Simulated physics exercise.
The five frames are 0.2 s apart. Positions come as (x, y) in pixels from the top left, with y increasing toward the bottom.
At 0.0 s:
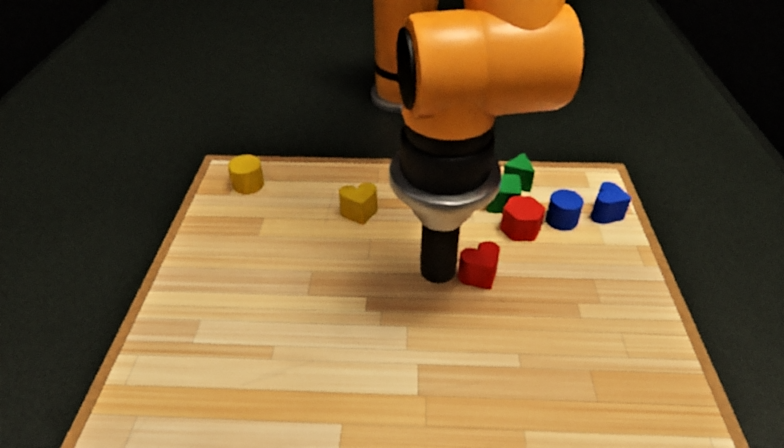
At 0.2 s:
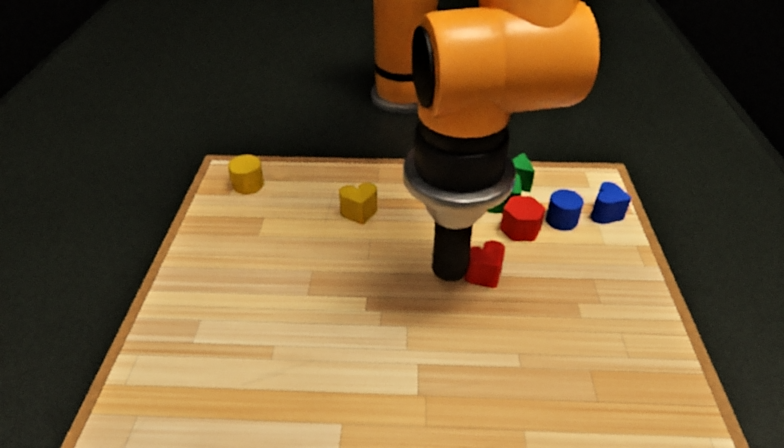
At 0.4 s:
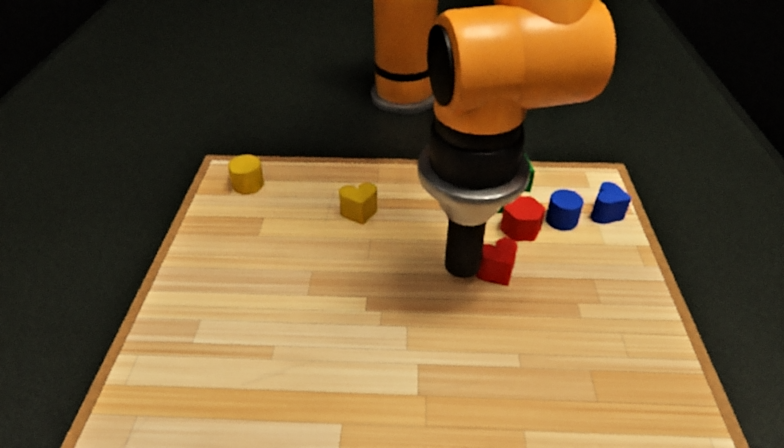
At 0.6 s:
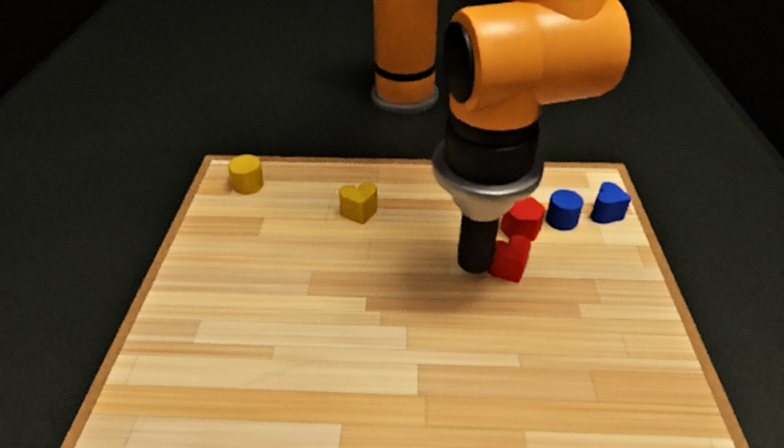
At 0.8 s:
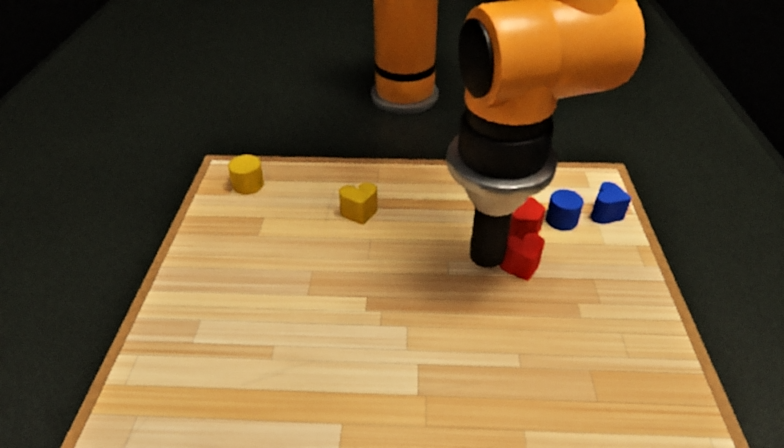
An orange robot arm pushes a red heart block right, toward a red hexagonal block.
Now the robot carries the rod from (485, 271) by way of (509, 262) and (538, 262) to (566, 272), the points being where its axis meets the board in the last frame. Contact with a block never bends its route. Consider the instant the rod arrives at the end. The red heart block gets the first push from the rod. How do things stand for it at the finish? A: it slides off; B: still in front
Option B.
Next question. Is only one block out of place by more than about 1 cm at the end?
The answer is yes.
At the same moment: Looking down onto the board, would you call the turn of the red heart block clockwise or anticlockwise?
The turn is clockwise.
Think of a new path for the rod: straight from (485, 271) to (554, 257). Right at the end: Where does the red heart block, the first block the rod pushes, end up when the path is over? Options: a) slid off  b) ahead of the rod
b: Ahead of the rod.
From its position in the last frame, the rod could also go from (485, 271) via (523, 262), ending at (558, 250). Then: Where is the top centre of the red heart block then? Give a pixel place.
The point I'd pick in the picture is (596, 241).
On the path given first. Halfway along, rod at (527, 247); red heart block at (566, 243), turned 35° clockwise.
At the end, rod at (570, 258); red hexagonal block still; red heart block at (610, 253), turned 40° clockwise.
